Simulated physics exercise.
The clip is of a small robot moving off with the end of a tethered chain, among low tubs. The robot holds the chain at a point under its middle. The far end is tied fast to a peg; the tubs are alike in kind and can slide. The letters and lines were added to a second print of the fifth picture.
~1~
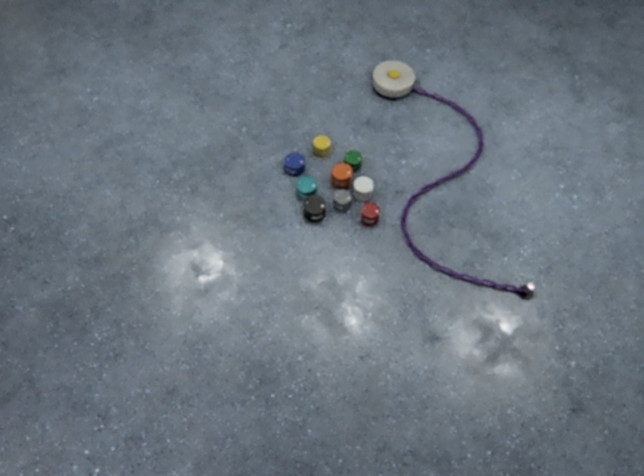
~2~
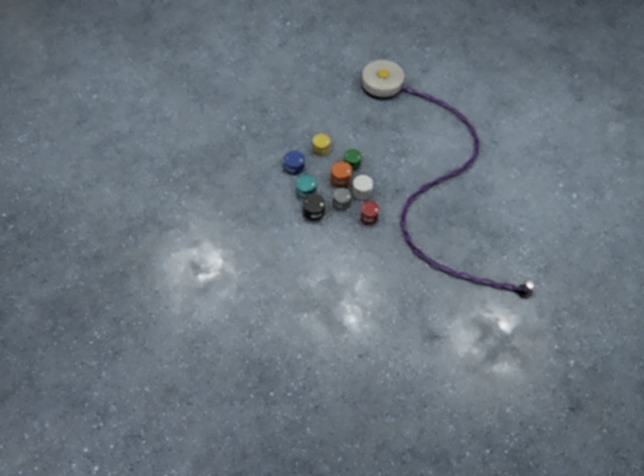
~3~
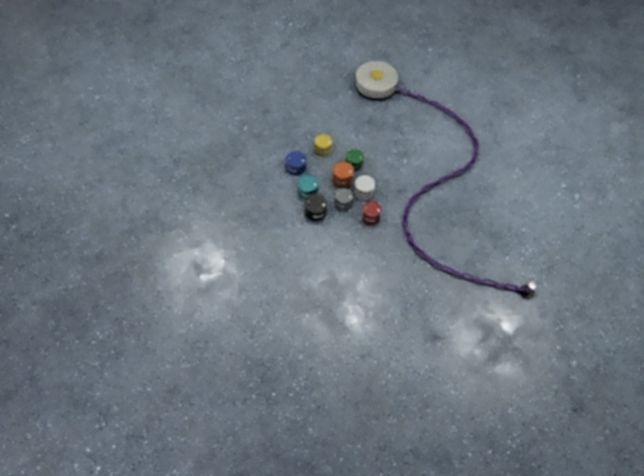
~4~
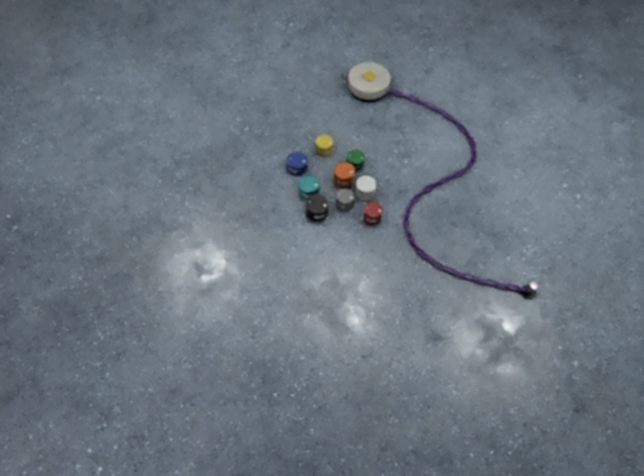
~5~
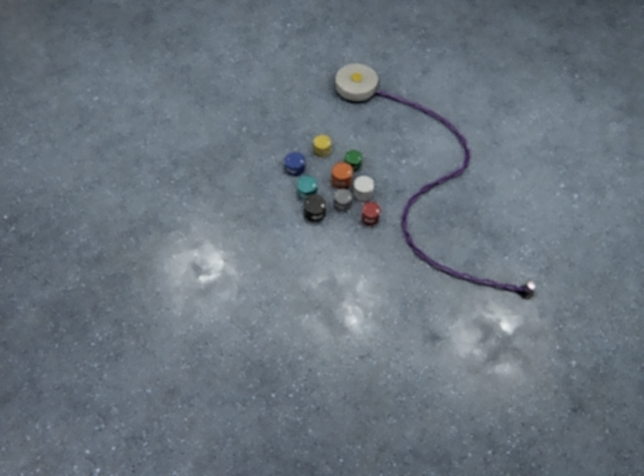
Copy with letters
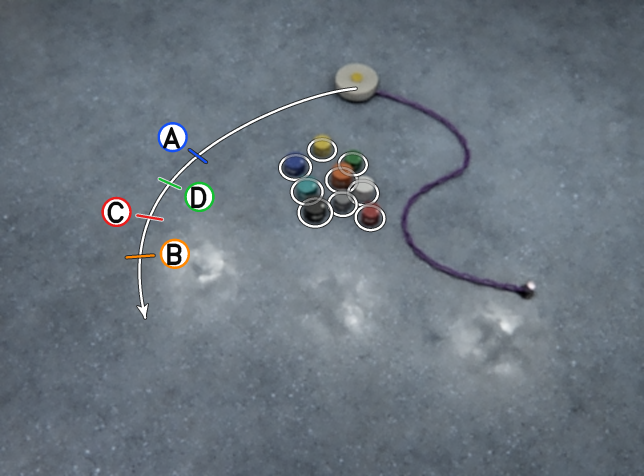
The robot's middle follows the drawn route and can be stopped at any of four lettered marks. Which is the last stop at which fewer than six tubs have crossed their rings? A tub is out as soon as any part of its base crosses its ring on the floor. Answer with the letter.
No farther than C.
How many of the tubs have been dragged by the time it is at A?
The count is none.
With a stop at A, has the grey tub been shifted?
By then, no.
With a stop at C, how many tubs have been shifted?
Four.
On the marked copy, A at (198, 156); B at (140, 256); C at (150, 217); D at (170, 184); the route from (356, 89) via (201, 154) to (145, 318).
Taking C. A third of the way, robot (273, 106).
Two thirds of the way, robot (196, 151).
When it is over, robot (147, 213); orange tub (334, 186); green tub (344, 174); yellow tub (317, 172); blue tub (296, 175); four over the rings.
As for the rest, A is within the limit but short; B has eight over the rings; D is within the limit but short.
